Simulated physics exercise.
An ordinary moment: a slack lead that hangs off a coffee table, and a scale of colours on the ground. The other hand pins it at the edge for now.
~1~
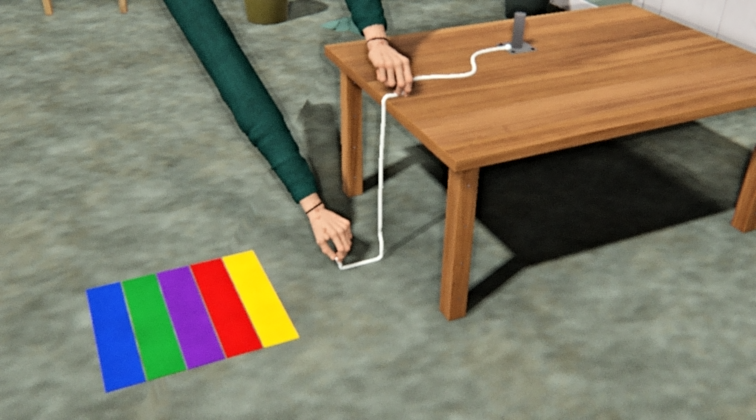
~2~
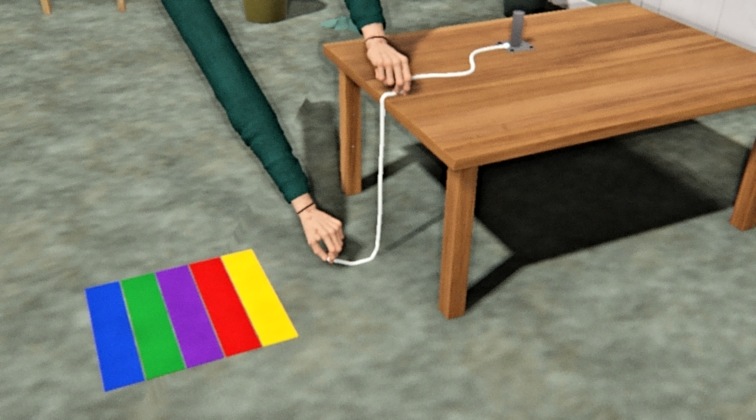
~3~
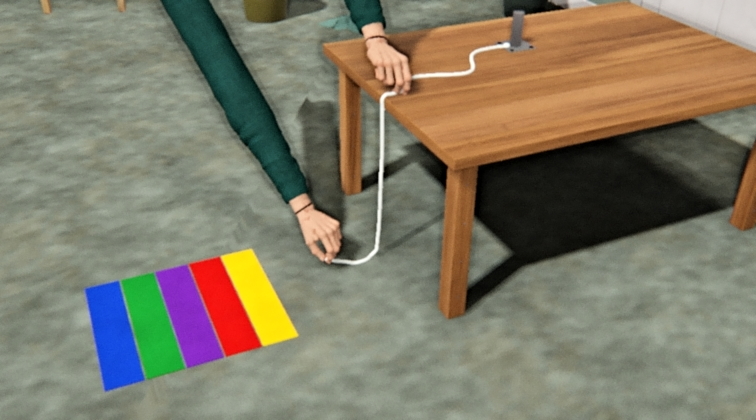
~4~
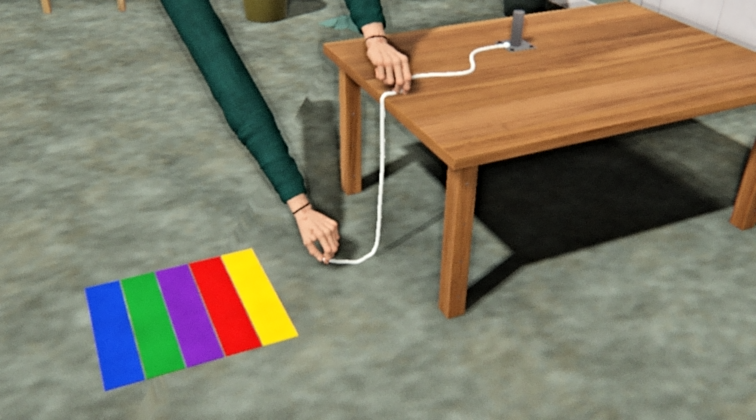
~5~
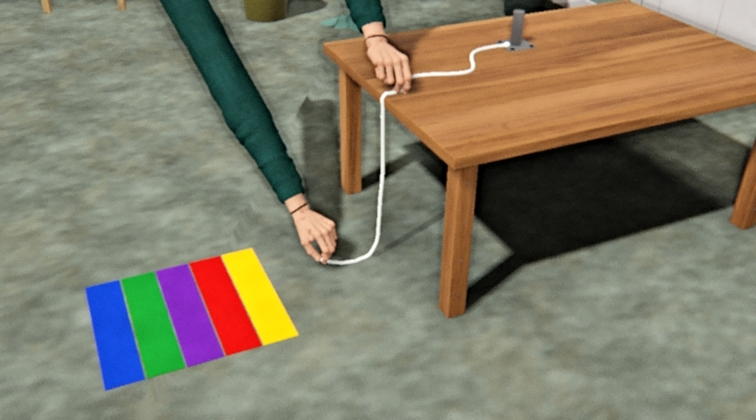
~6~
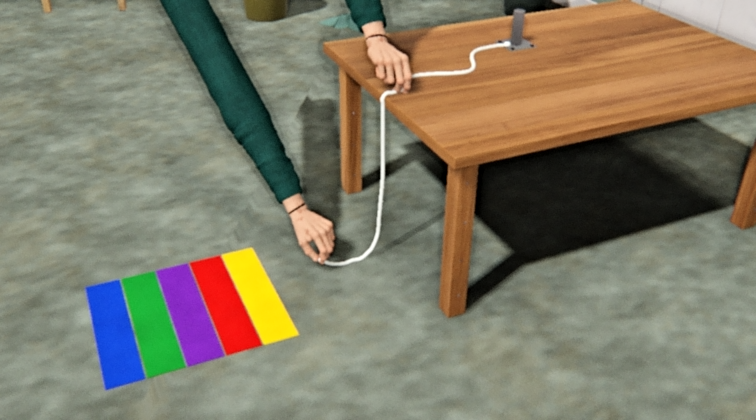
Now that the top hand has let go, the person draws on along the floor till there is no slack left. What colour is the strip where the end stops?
It is purple.
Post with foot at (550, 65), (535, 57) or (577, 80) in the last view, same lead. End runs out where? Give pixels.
Try by try, around (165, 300), (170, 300) and (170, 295).
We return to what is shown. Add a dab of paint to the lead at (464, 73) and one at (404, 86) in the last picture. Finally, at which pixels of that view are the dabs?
First near (437, 70), second near (377, 92).
Soon after, end near (260, 275); over yellow.
After that, end near (211, 287); over red.
At the stop, end near (180, 295); over purple. It halts on the purple strip.
